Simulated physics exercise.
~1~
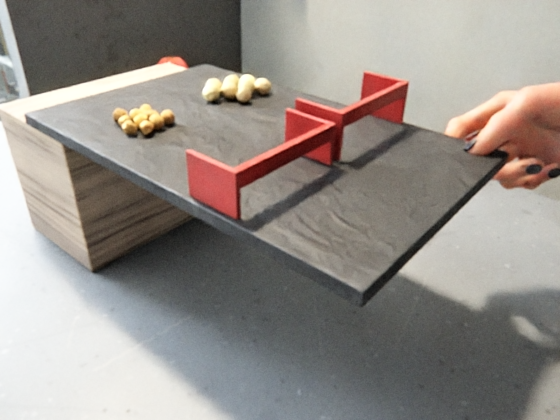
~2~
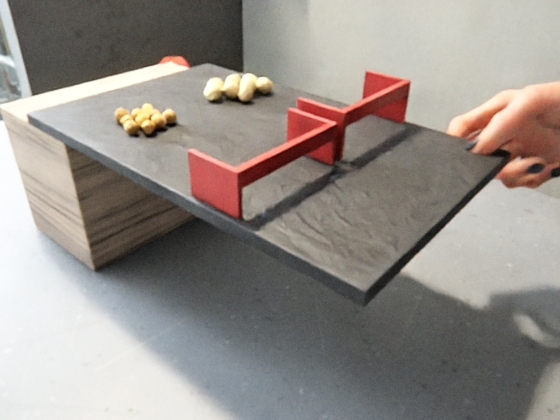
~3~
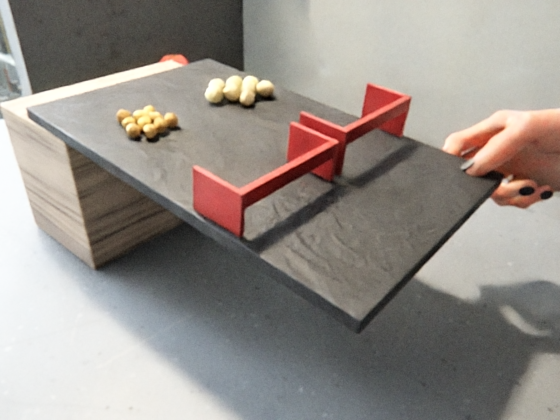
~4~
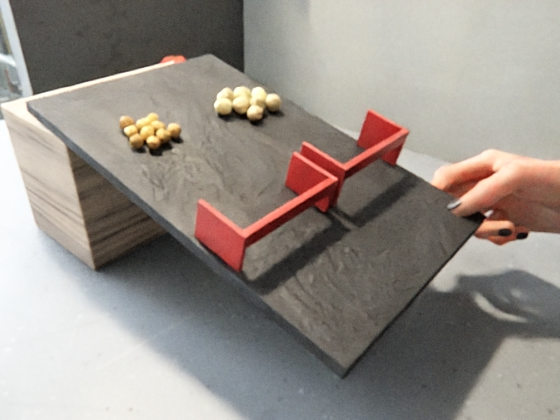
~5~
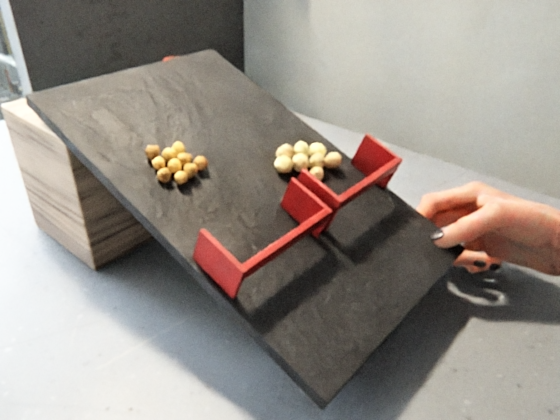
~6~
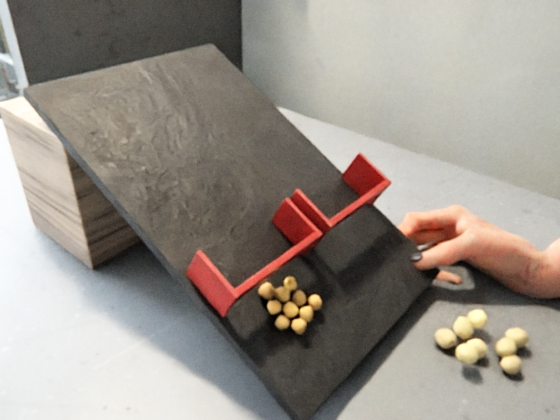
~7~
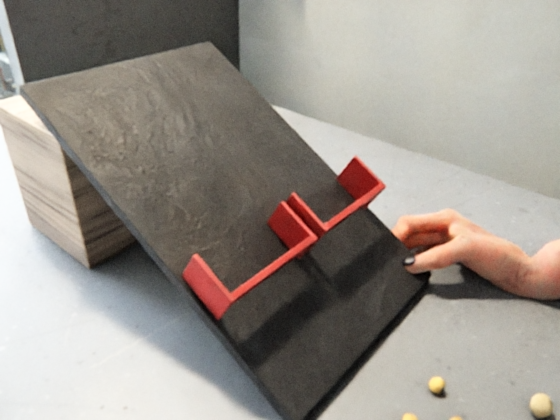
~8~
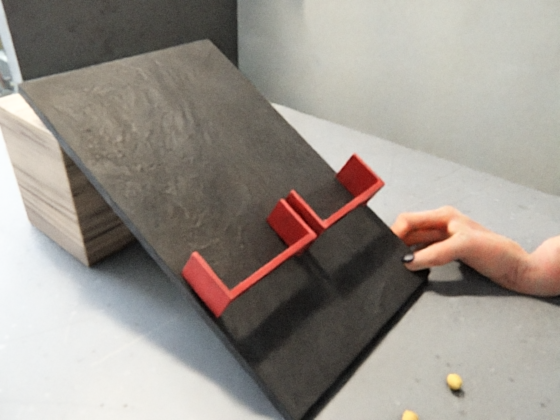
Dark board being lowered at one end by a hand, two heaps of small round things rolling down beneath red bars and off.
